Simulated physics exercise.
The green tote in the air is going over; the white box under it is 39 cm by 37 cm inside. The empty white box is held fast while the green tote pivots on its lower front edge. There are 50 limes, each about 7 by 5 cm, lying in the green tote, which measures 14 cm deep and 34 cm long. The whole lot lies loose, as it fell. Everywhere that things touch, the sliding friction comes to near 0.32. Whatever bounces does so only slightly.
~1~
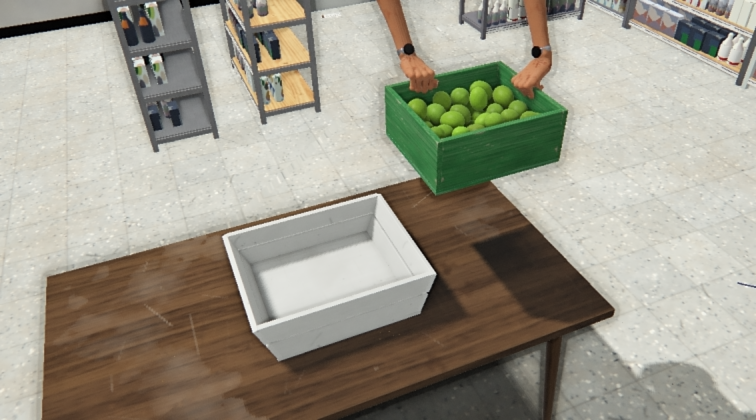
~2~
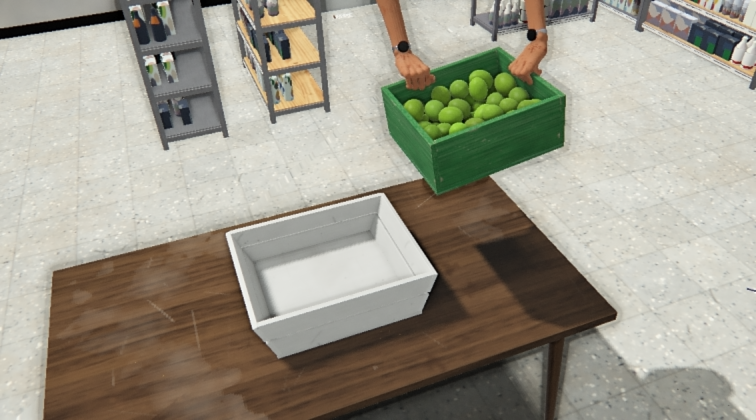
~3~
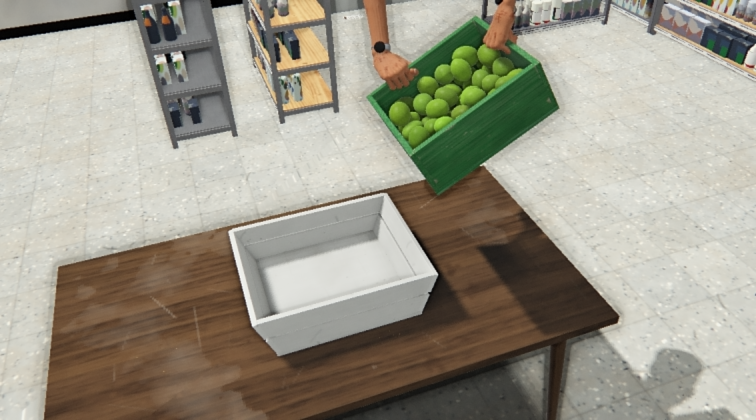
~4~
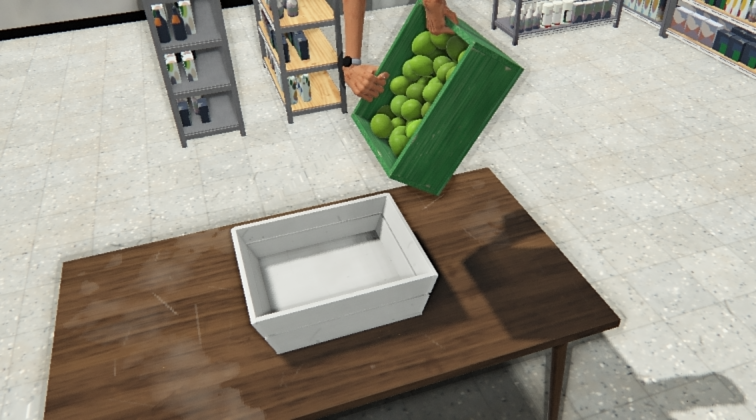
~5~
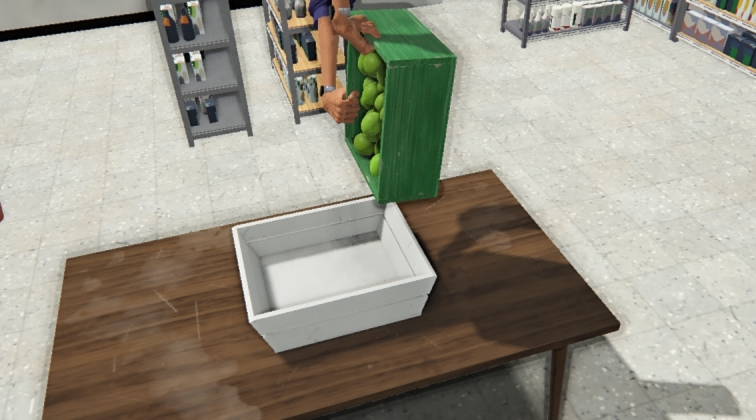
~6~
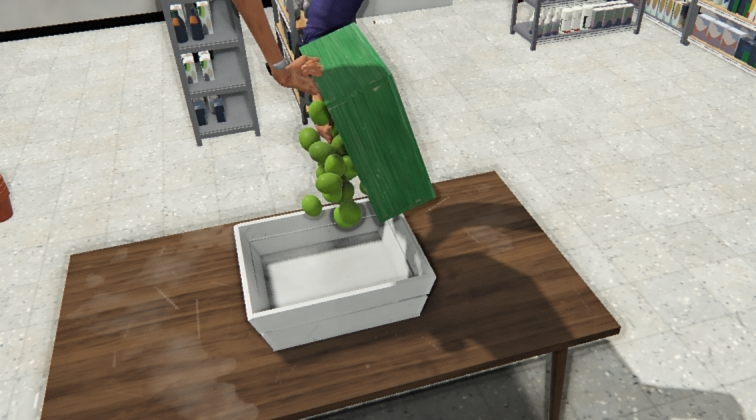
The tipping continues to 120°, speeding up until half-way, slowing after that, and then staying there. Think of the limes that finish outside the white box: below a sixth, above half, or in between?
Once things settle, below a sixth of them sit outside the white box.
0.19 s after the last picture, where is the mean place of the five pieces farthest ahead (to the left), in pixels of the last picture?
Their centre is around (272, 283).
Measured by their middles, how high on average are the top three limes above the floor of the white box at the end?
Height: About 10 cm.
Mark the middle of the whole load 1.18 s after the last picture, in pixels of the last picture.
Look near pixel (306, 278).
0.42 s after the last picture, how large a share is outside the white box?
I'd put it near 0 in a hundred by then.
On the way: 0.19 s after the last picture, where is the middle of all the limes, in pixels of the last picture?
I'd say close to (312, 236).
Then, 0.19 s after the last picture, tilt 120°; 9 still in the green tote, 20 in the white box and 21 in the air.
Then, 0.42 s after the last picture, tilt 120°; 48 in the white box and 2 in the air.
Then, 0.76 s after the last picture, tilt 120°; 50 in the white box.
Final count (1.18 s after the last picture), 50 in the white box. Asked share, 0 of 50, 0 per cent.
